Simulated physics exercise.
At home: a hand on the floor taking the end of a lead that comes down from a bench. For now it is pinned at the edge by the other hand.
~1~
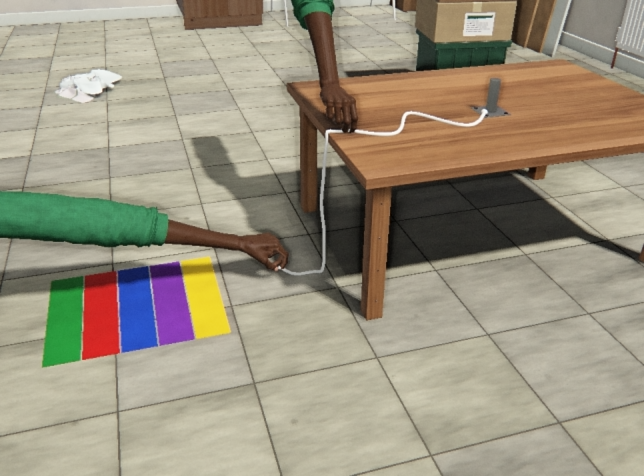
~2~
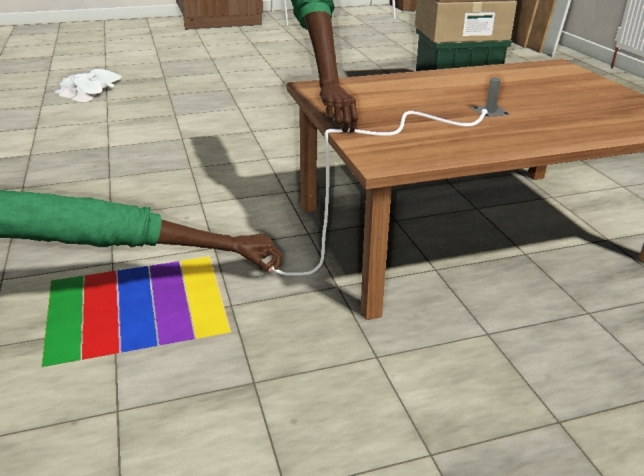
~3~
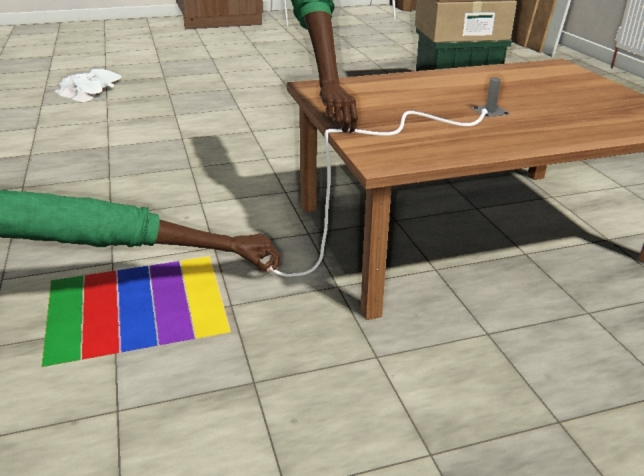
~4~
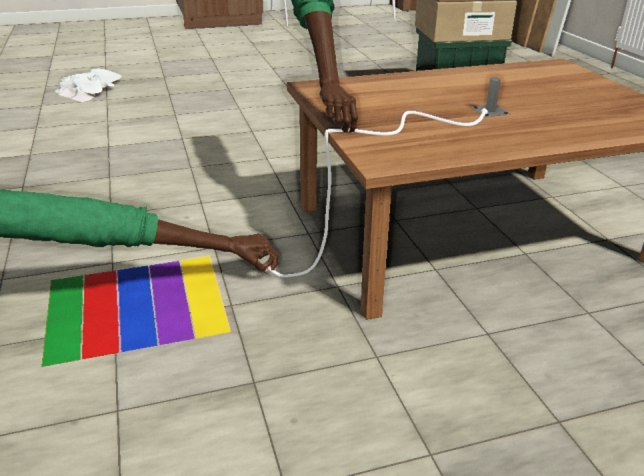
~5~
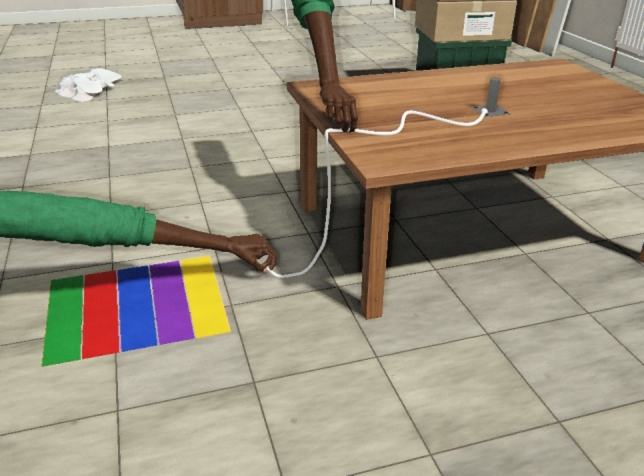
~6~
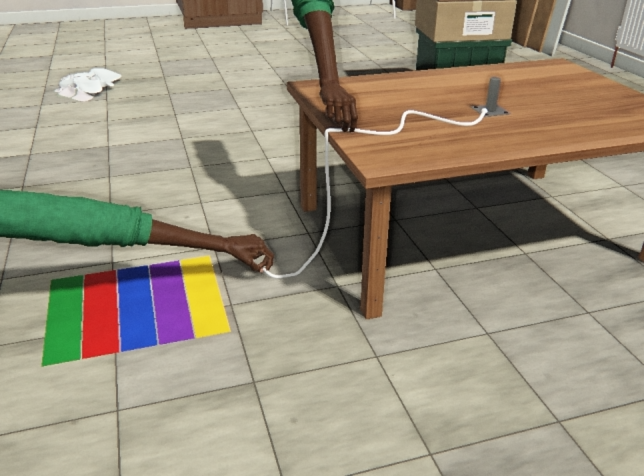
On a tiled floor, a hand draws a white cord's end slightly left beside coloured stripes.
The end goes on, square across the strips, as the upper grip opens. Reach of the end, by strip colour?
Red.
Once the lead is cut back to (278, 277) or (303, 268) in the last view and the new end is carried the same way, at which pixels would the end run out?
About (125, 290), then (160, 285).
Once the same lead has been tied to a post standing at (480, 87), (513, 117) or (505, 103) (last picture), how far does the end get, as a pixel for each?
(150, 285), (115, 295) and (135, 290), roughly.
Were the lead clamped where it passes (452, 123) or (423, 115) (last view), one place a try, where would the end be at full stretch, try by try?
Approximately (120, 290) and (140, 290), respectively.
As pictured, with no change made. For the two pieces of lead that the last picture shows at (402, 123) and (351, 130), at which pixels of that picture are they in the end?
(355, 127) and (288, 157), roughly.
Soon after, end near (152, 287); over purple.
After that, end near (120, 292); over blue.
At the stop, end near (99, 295); over red. The end stops over the red strip.
